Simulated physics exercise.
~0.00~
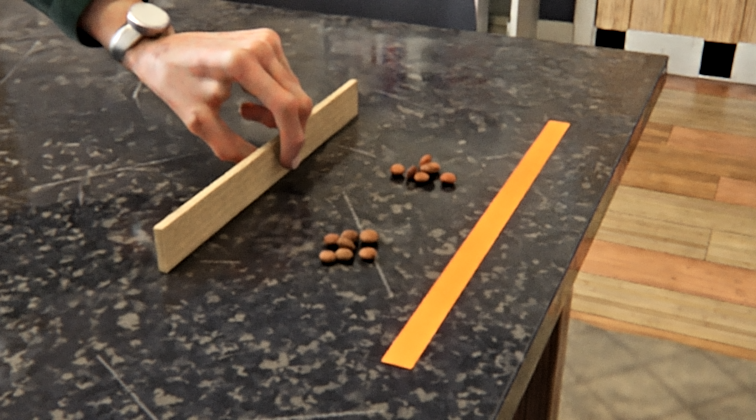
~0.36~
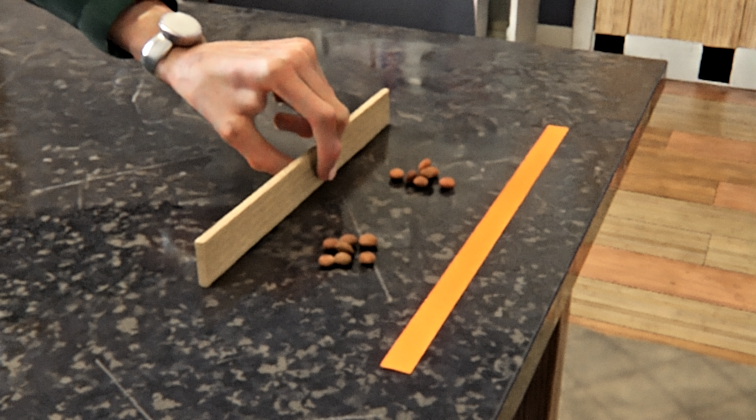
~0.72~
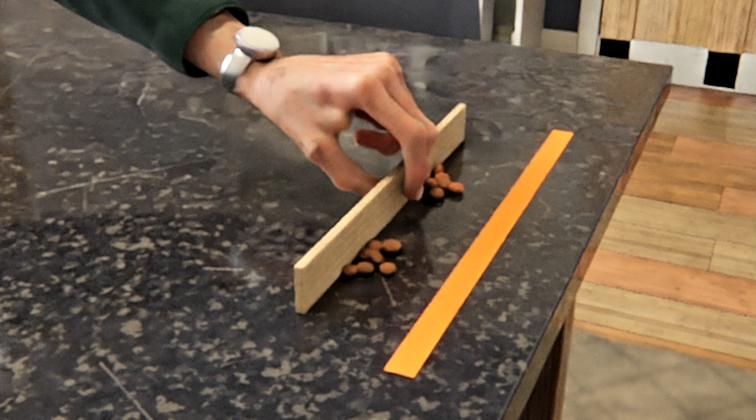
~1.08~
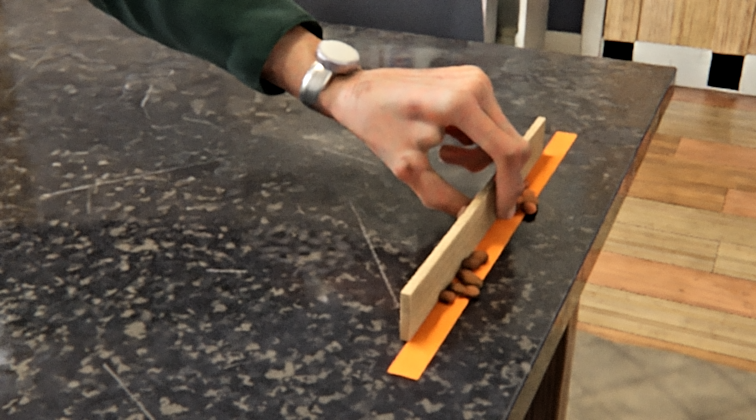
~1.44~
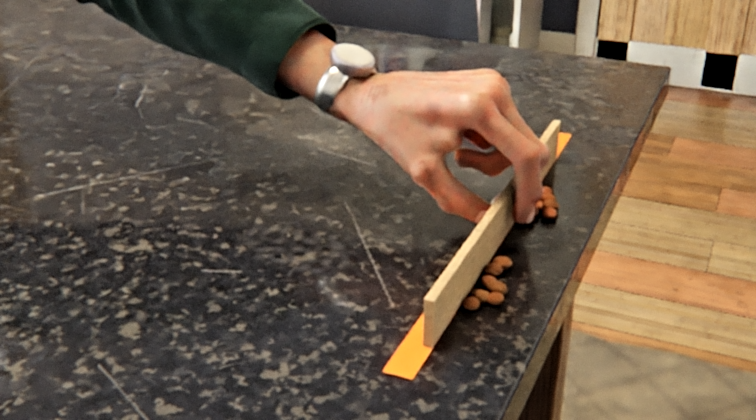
A pale, upright strip, held by a hand wearing a watch, starts on the left of a dark speckled table, with two small heaps of brown pieces between it and a strip of orange tape. The hand slides it right, closing in on the heaps, which at first stay put. It then reaches both and pushes them along toward the tape. The pieces bunch against its front as they ride onto the orange. Finally the strip stands over the tape, with both heaps just past it, still on the table near the edge.
